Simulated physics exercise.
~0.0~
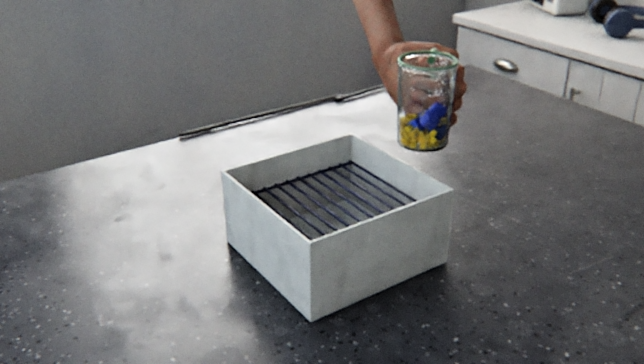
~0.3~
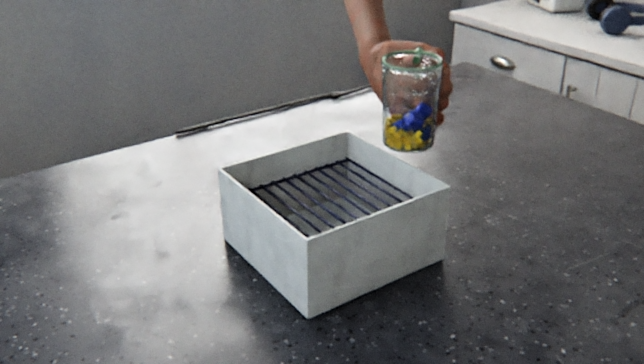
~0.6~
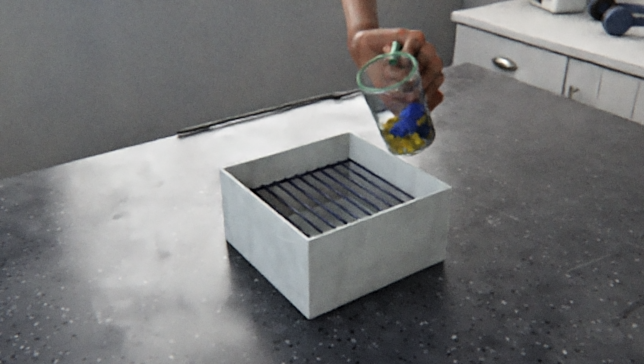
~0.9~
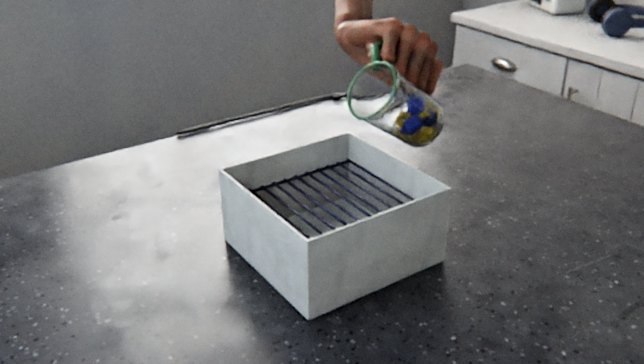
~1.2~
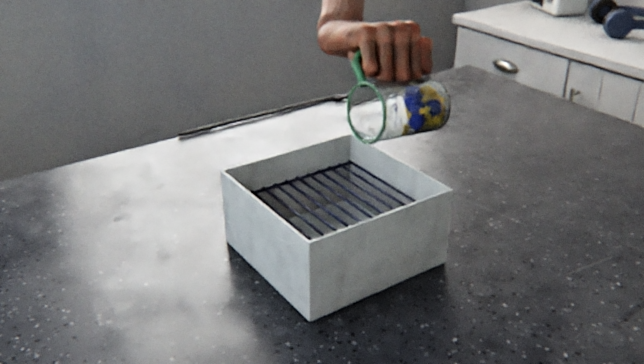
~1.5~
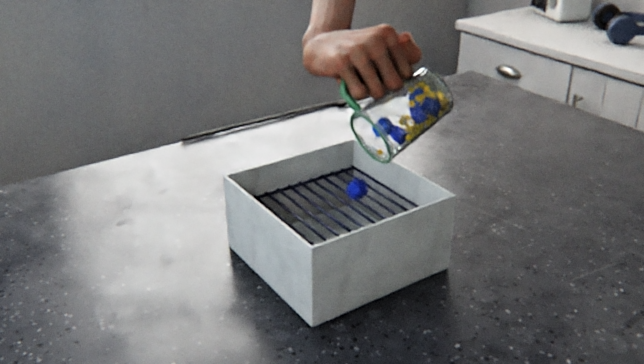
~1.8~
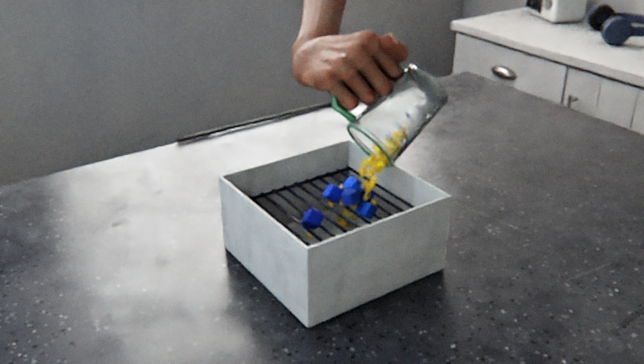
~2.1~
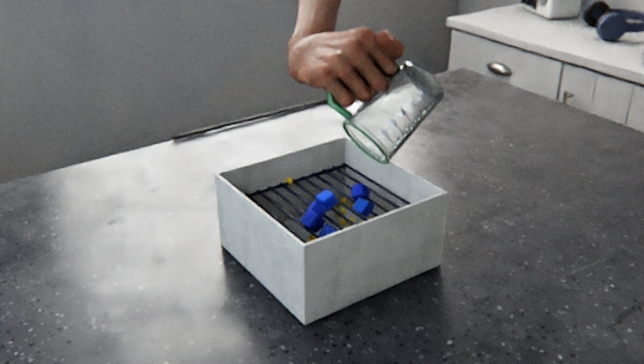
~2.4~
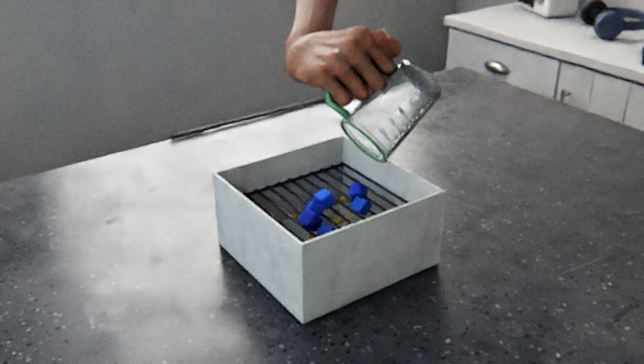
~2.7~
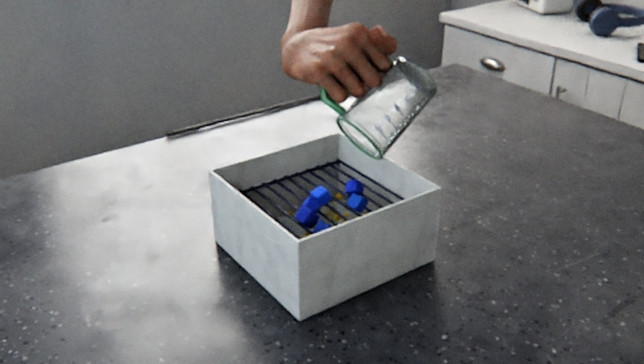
On a dark speckled counter, a hand tips blue and yellow pieces onto wires; only blue stay.
